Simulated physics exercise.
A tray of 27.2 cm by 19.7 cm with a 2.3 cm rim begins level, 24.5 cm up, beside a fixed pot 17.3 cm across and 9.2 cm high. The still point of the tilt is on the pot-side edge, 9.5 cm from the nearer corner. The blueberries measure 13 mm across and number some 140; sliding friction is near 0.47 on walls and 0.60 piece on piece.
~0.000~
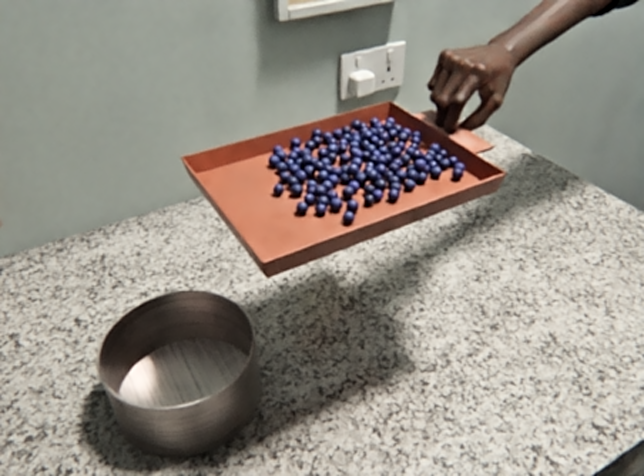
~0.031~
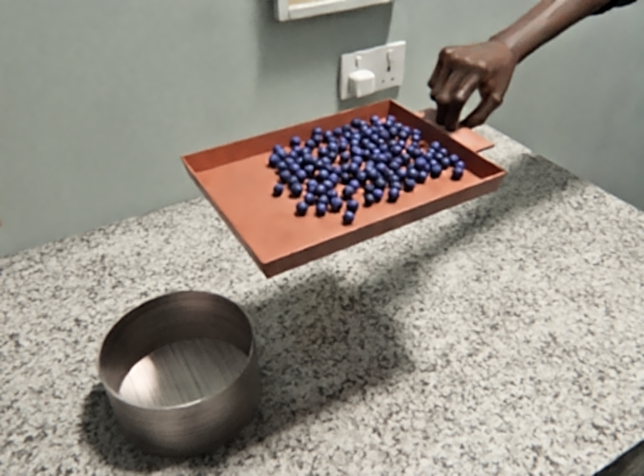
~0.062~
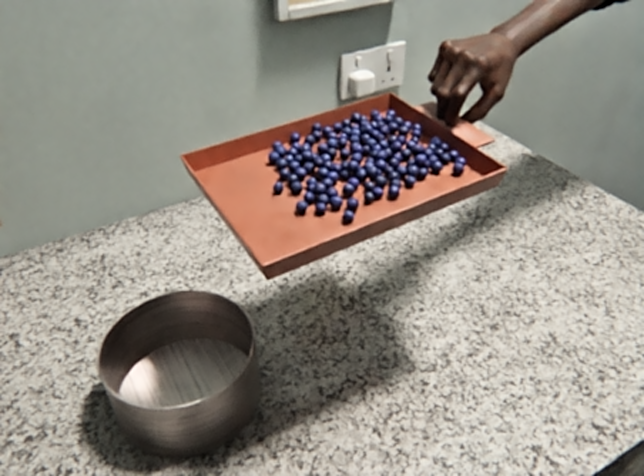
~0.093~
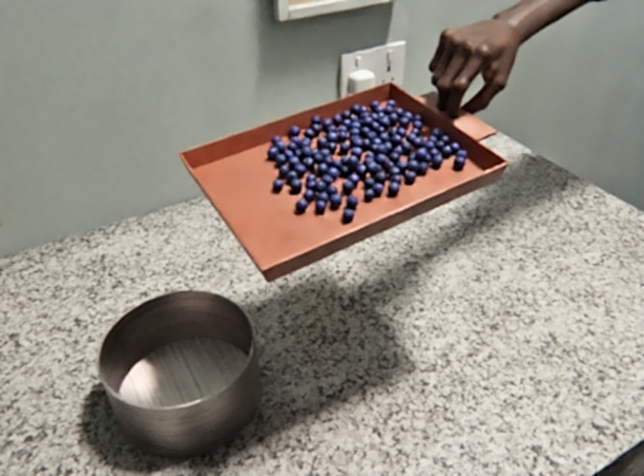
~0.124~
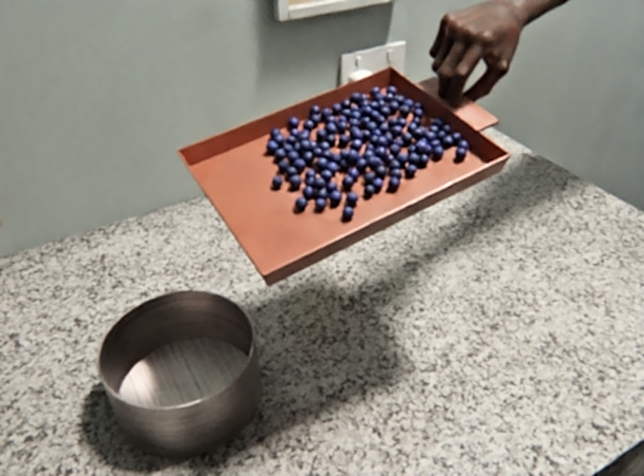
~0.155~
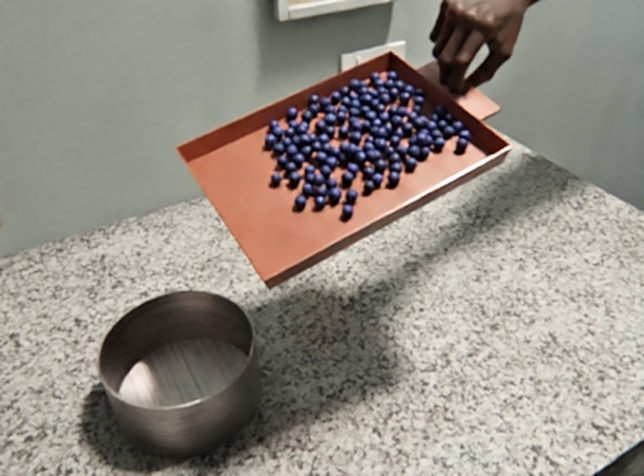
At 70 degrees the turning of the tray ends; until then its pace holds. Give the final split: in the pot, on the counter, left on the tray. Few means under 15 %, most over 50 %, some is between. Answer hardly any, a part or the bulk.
Pot: Hardly any, counter: The bulk, tray: A part.
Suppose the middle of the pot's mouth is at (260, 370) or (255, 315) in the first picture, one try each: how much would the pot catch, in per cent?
About 45 and 0 per cent.
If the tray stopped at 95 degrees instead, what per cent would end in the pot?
Then about 5 per cent.
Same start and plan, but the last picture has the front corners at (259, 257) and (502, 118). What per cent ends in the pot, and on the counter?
Pot 40, counter 20.
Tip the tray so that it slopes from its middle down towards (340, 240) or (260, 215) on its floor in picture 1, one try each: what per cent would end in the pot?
Some 0 and 30 per cent.
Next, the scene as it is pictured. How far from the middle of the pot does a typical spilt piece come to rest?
About 20 cm.
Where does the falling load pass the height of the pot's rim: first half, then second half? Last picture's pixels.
At about (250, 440), then at (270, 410).
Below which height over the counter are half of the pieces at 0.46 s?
About 30 cm.
After 0.34 s, tilt 44 degrees; the tray holds 100 %, the pot 0 %.
After 0.46 s, tilt 63 degrees; the tray holds 100 %, the pot 0 %.
Then, at 0.72 s, tilt 70 degrees; the tray holds 45 %, the pot 0 %.
In the end, at 2.3 s, pot 0 %, counter 70 %, tray 25 %.
